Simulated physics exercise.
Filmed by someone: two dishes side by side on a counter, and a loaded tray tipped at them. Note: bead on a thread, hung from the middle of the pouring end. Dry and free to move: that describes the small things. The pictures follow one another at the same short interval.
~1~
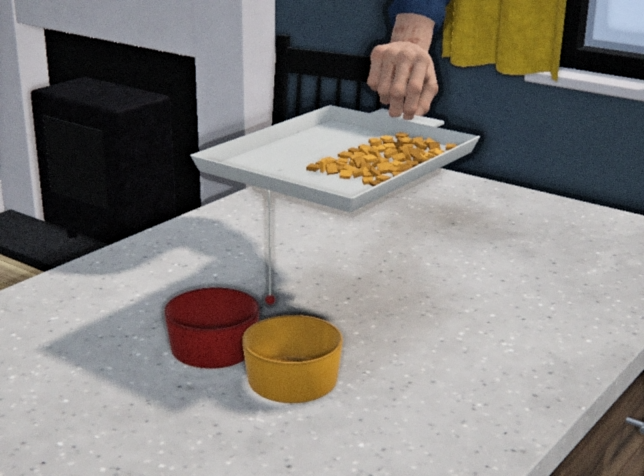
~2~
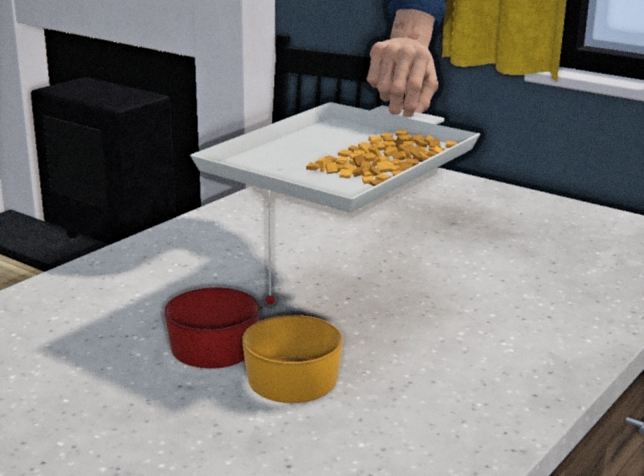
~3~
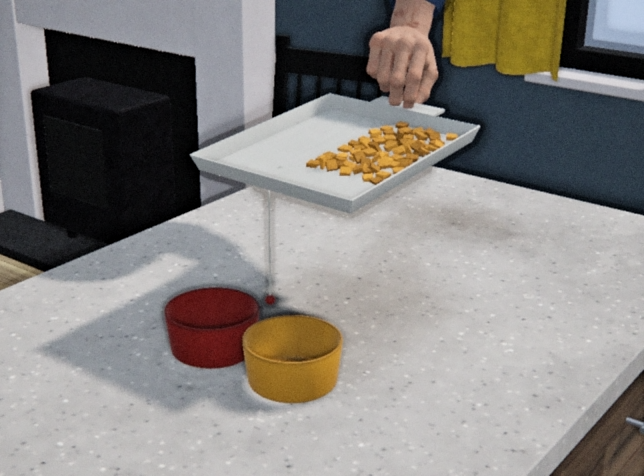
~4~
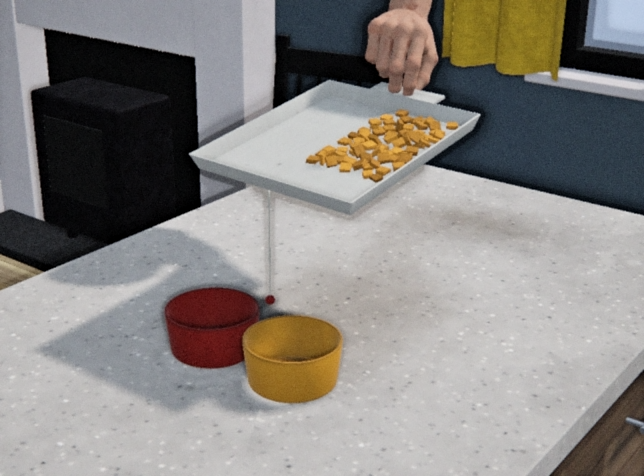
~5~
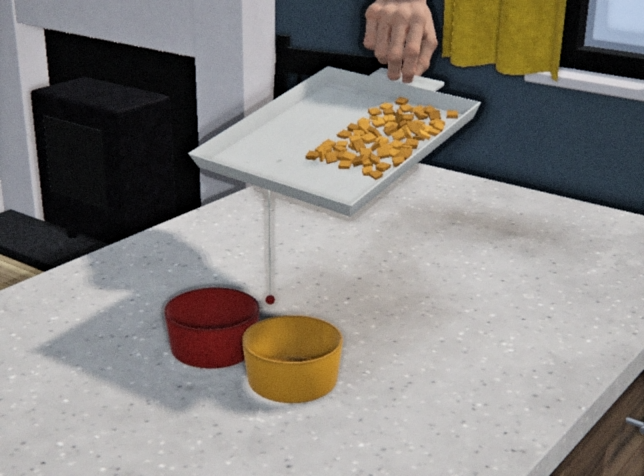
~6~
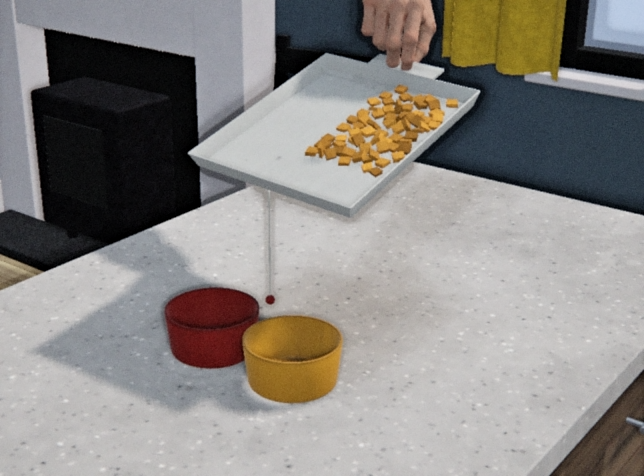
Tray of small orange crackers tilting gradually as a hand raises its far end above a red dish and a yellow dish.
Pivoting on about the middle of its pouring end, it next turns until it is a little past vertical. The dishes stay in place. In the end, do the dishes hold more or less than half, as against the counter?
They hold more than half.
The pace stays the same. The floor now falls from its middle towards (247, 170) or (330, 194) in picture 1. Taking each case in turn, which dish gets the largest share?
Taking them in order: Left side, followed by right side.
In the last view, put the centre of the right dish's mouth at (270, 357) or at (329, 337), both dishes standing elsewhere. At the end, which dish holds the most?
The dish at right, then the dish at right.
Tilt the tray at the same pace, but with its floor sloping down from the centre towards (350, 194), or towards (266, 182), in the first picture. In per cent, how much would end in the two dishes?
Roughly 20 percent, then 80 percent.
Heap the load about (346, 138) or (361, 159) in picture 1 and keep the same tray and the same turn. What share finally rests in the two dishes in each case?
First case: Close to 60 %; second case: Close to 60 %.
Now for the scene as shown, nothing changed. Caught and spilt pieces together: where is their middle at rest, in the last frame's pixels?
About (300, 383).
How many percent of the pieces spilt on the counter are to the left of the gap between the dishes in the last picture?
Close to 20 %.
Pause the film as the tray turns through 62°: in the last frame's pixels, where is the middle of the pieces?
Near (329, 197).
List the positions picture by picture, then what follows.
Corners of the pouring end at (199, 155) and (351, 195), level; middle of the load at (382, 162), small crackers; left dish at (181, 342); right dish at (261, 376); bead on its thread at (270, 300), in the first frame.
Corners of the pouring end at (199, 154) and (350, 195), level; middle of the load at (382, 160), in the second frame.
Corners of the pouring end at (199, 154) and (350, 197), tipped barely, lowest at the right corner; middle of the load at (382, 155), in the third frame.
Corners of the pouring end at (198, 153) and (350, 198), tipped a little, lowest at the right corner; middle of the load at (391, 139), in the fourth frame.
Corners of the pouring end at (197, 152) and (349, 200), tipped a little, lowest at the right corner; middle of the load at (390, 130), in the fifth frame.
Corners of the pouring end at (197, 151) and (349, 203), tipped clearly, lowest at the right corner; middle of the load at (390, 123); left dish at (181, 342); right dish at (261, 376), in the sixth frame.
Soon after the last picture, tray tipped steeply; nearly all on the tray; a small part in the air.
A little later, tray tipped past a quarter turn; about half on the tray; about a quarter in the right dish; a stray few in the left dish; about a quarter outside both; a small part in the air.
Later still, tray tipped past a quarter turn; about two thirds in the right dish; a stray few in the left dish; about a third outside both.
At rest, tray tipped past a quarter turn; about two thirds in the right dish; a stray few in the left dish; about a third outside both.
